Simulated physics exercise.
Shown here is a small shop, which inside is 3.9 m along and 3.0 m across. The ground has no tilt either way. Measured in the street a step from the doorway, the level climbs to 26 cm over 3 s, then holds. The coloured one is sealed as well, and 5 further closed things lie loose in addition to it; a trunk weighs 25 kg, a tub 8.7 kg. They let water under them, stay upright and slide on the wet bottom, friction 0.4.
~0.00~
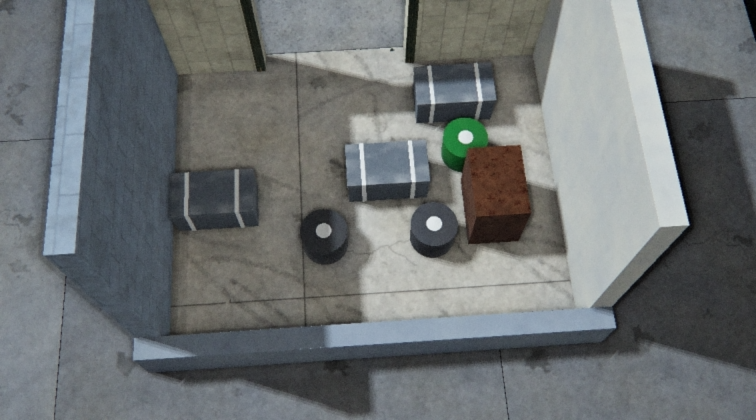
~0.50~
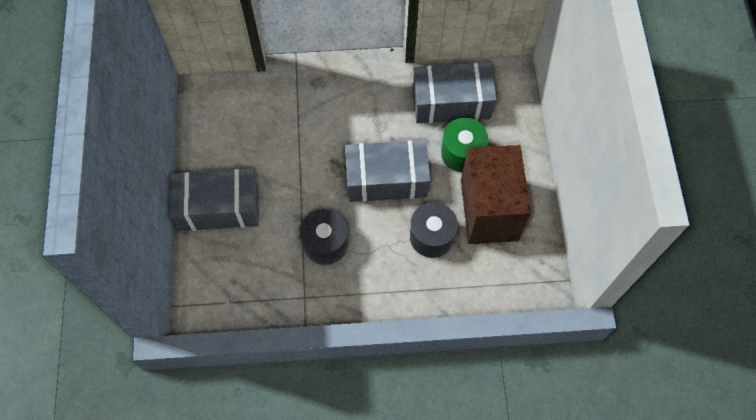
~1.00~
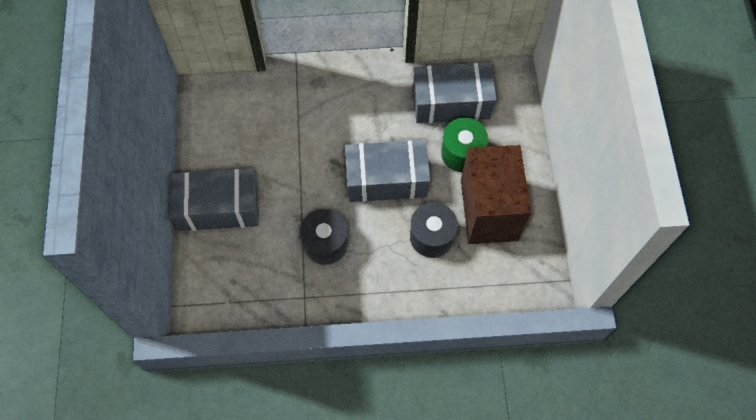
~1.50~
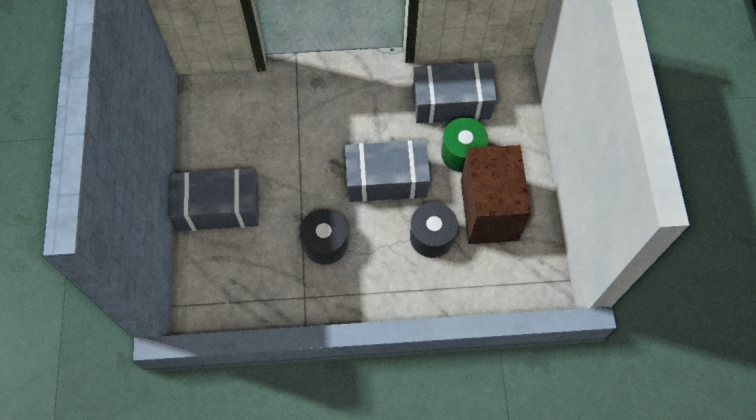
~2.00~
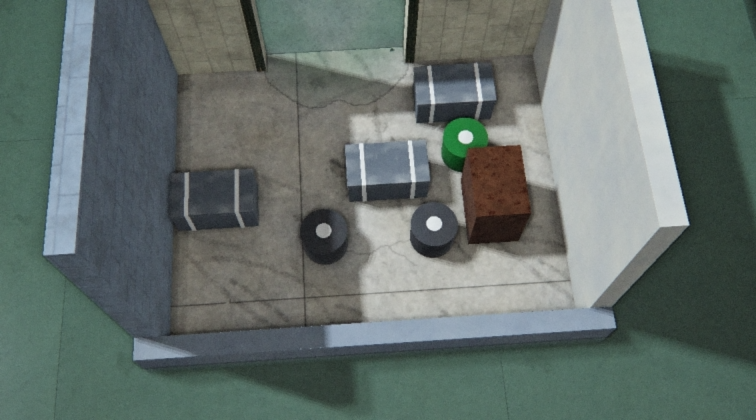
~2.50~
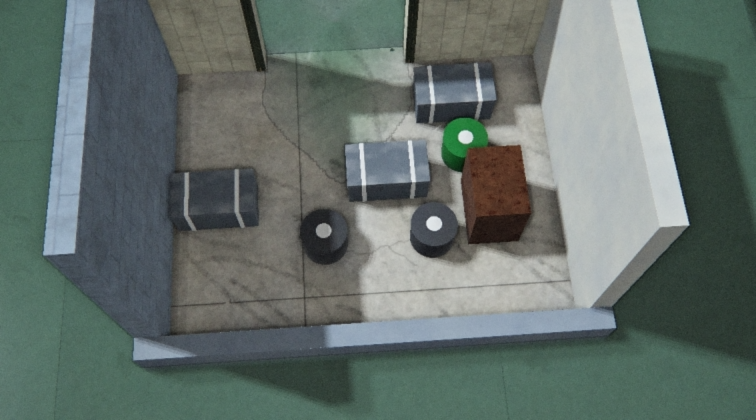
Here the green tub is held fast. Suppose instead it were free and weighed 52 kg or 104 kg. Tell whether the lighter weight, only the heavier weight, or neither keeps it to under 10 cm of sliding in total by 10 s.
Looks to me like the light option works.
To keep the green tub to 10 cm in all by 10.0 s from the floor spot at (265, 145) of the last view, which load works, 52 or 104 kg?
So both weights work.
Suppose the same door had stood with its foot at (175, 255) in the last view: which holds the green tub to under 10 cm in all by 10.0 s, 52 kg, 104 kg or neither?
Under that setup, the light option succeeds.
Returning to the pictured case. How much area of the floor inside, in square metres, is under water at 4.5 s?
I'd estimate close to 8.5 m2.
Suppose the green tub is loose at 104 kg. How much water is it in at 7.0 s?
Around 5 cm.
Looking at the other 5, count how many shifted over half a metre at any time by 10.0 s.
By my tally, 5.
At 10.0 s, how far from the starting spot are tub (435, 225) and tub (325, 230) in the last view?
In turn: 120 cm, 150 cm.
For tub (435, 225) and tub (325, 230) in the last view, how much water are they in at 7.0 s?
Roughly 19 and 17 cm.
After 3.5 s the green tub would be 0 cm from its start with 52 kg and 0 cm from its start with 104 kg; 3 cm of water round it then.
After 4.5 s the green tub would be 0 cm from its start with 52 kg and 0 cm from its start with 104 kg; 4 cm of water round it then.
After 7.0 s the green tub would be 0 cm from its start with 52 kg and 0 cm from its start with 104 kg; 5 cm of water round it then.
After 10.0 s the green tub would be 0 cm from its start with 52 kg and 0 cm from its start with 104 kg; 12 cm of water round it then.
